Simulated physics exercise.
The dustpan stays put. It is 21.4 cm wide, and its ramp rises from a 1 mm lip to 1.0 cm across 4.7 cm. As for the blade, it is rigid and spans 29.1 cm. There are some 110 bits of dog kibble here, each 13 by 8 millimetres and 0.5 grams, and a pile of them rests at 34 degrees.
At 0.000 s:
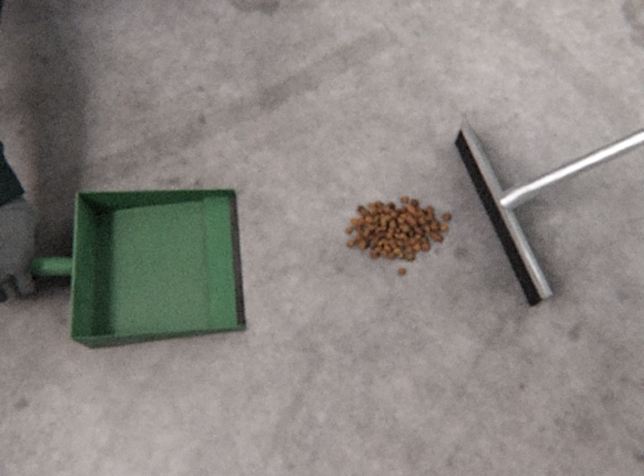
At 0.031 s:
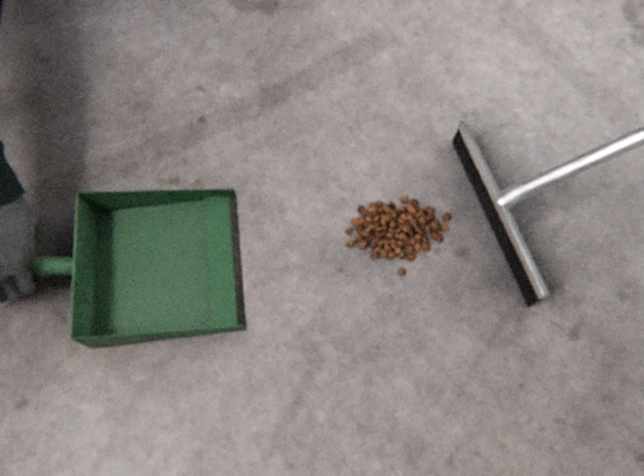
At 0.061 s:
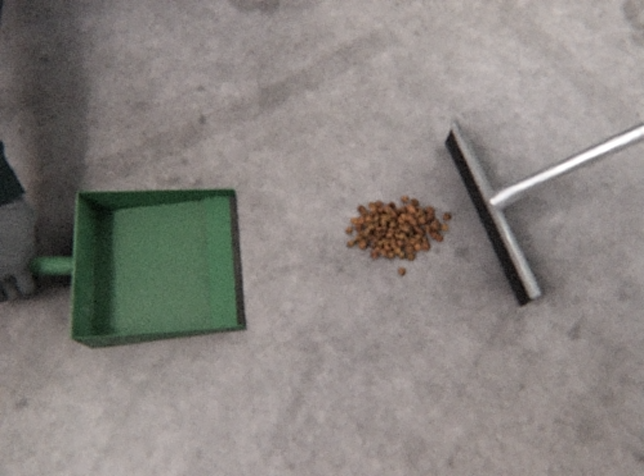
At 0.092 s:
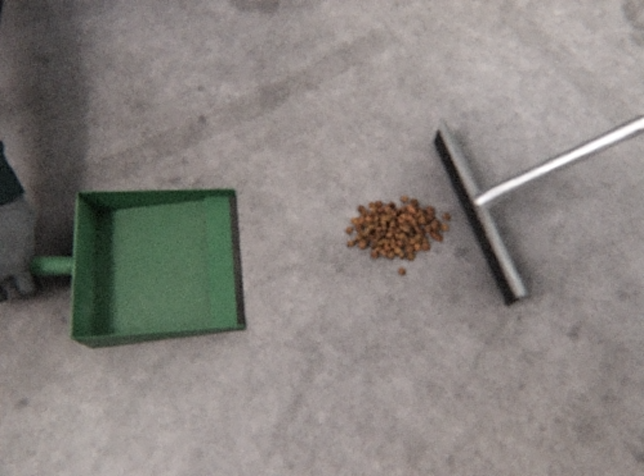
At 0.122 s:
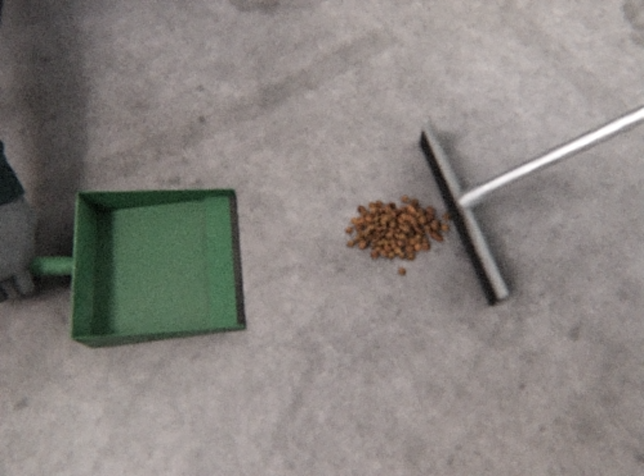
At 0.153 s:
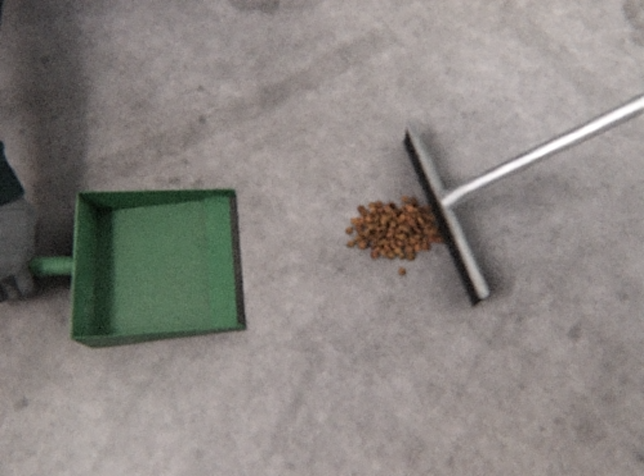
On a grey concrete floor, a gloved hand at the left holds a green dustpan still, with a small pile of brown kibble to its right. A squeegee-like blade on a metal handle starts right of the pile, slides left across the gap, and presses into the pile's right edge, nudging a few pieces.
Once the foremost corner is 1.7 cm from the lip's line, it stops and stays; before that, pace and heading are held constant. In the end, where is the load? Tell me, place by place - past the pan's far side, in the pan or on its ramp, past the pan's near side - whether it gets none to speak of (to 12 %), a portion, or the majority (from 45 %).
Far side: None to speak of; pan: A portion; near side: None to speak of.
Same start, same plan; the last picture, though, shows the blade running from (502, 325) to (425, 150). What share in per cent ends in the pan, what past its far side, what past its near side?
Pan: 30, far side: 0, near side: 25.
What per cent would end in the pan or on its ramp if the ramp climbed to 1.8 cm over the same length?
It would be roughly 15 percent.
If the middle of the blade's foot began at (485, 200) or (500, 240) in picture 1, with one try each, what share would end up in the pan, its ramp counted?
The two tries give some 20 % and some 25 %.
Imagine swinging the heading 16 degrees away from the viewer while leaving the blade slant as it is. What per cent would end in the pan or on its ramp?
Roughly 5 percent.
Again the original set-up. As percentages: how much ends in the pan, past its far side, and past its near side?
Far: 5; pan: 25; near: 0 (percent).
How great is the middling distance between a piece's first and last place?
Median: Approx. 24 cm.
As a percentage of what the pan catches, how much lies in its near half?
Something like 20 in a hundred.
After 0.32 s, middle of the blade 17 cm from the lip; 0 % over the lip, far side 0 %, near side 0 %.
After 0.43 s, middle of the blade 8 cm from the lip; 0 % over the lip, far side 5 %, near side 0 %.
Then, at 0.68 s, middle of the blade 4 cm from the lip; 25 % over the lip, far side 5 %, near side 0 %.
At rest (1.1 s), far side 5 %, pan 25 %, near side 0 %, in front of the lip or behind the blade 70 %.
